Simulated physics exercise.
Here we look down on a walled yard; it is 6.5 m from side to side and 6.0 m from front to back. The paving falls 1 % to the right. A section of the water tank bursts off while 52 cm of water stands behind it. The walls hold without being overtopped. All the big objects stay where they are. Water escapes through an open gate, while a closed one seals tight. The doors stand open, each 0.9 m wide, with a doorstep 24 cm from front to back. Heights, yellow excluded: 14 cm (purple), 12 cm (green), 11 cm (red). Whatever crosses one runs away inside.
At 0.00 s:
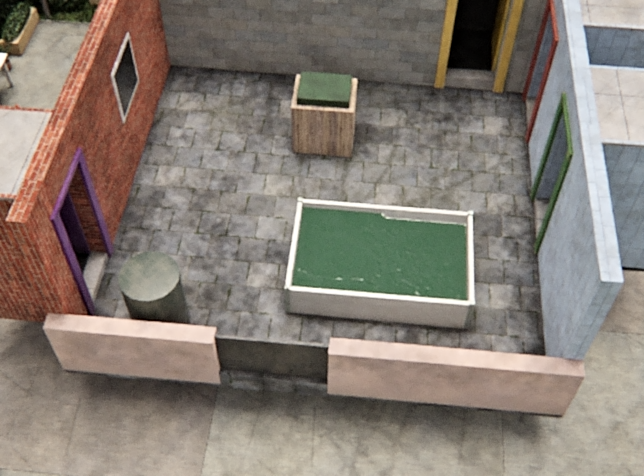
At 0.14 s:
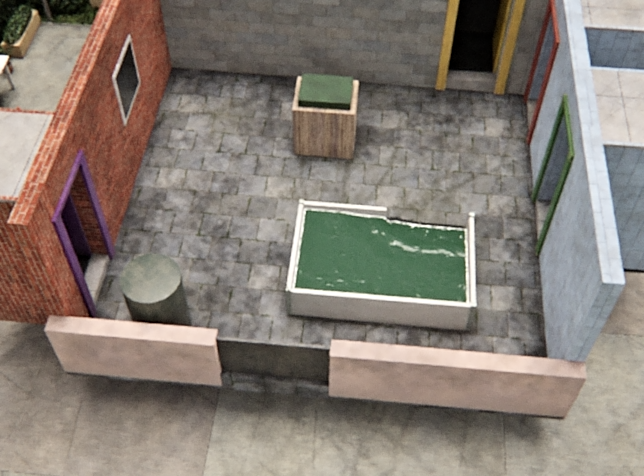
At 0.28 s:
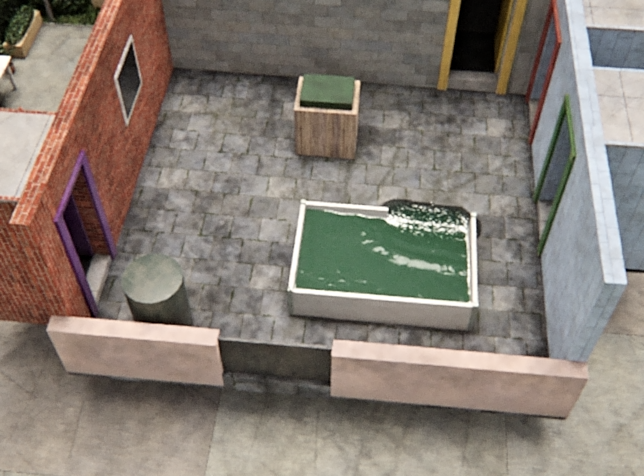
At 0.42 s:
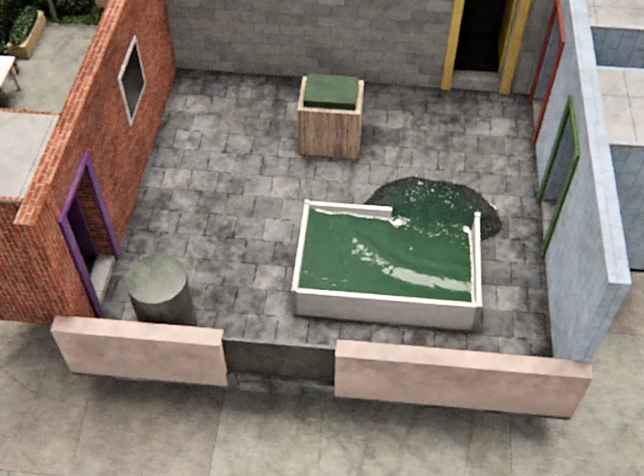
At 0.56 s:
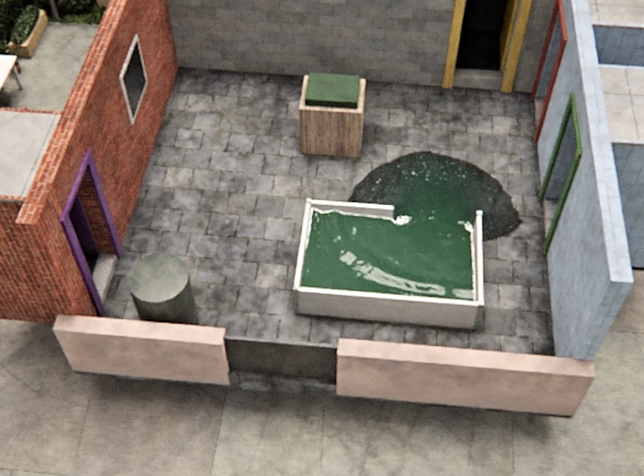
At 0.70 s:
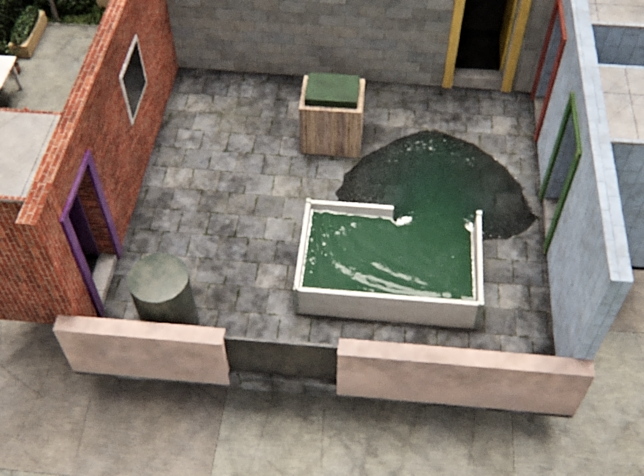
Green water breaks through the tank's far side and spreads across the grey paved yard.
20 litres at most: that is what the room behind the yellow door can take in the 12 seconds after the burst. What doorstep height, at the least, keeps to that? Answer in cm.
I would say about 19 cm.
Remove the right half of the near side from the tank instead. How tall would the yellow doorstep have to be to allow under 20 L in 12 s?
Then it needs around 11.0 cm.
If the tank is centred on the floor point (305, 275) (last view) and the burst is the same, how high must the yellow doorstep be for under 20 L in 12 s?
Roughly 16 centimetres.
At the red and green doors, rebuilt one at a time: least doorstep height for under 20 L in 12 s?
Close to 21 cm (red) and close to 6.5 cm (green).
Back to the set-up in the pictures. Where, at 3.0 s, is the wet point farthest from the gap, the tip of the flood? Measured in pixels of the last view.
Near (237, 73).
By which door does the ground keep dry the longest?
The purple one.
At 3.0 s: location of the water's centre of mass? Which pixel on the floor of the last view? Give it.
At about (426, 185).
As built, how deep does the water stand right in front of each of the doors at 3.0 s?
Depth (cm): Purple 0 / yellow 24 / green 5 / red 21.
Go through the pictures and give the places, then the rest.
The water tank at (382, 253) is whole and still, 52 cm deep; the yellow door at (477, 44) is dry, in the first frame.
The gap is on the far side, the front 0.2 m out at a hidden place; the back of the water tank holds 52 cm, in the second frame.
The gap is on the far side, the front 0.7 m out at (395, 204); the back of the water tank holds 52 cm, in the third frame.
The gap is on the far side, the front 1.1 m out at (407, 182); the back of the water tank holds 52 cm, in the fourth frame.
The gap is on the far side, the front 1.7 m out at (421, 155); the back of the water tank holds 47 cm, in the fifth frame.
The front is at (421, 135), 2.2 m from the gap on the far side; 4.1 m2 of floor is wet, 44 cm left at the back; the yellow door at (485, 44), 3.6 m from the gap, is still 1.4 m from the nearest water, in the sixth frame.
After 1.4 s water covers 25 % of the floor, deepest (26 cm) near (452, 227); 14 cm at the yellow door, 0 litres in over its 24 cm doorstep.
After 3.0 s water covers 35 % of the floor, deepest (28 cm) near (534, 101); 24 cm at the yellow door, 2 litres in over its 24 cm doorstep.
After 12.0 s water covers 100 % of the floor, deepest (10 cm) near (534, 101); 7 cm at the yellow door, 3 litres in over its 24 cm doorstep.
At the yellow door as built, the water arrived by 1.3 s and peaked near 27 cm at 2.8 s.
Run again over the same 12 s with other heights there, 44 litres in over 16 cm, 8 litres over 21.5 cm. The limit of 20 litres is kept from about 19 cm up.
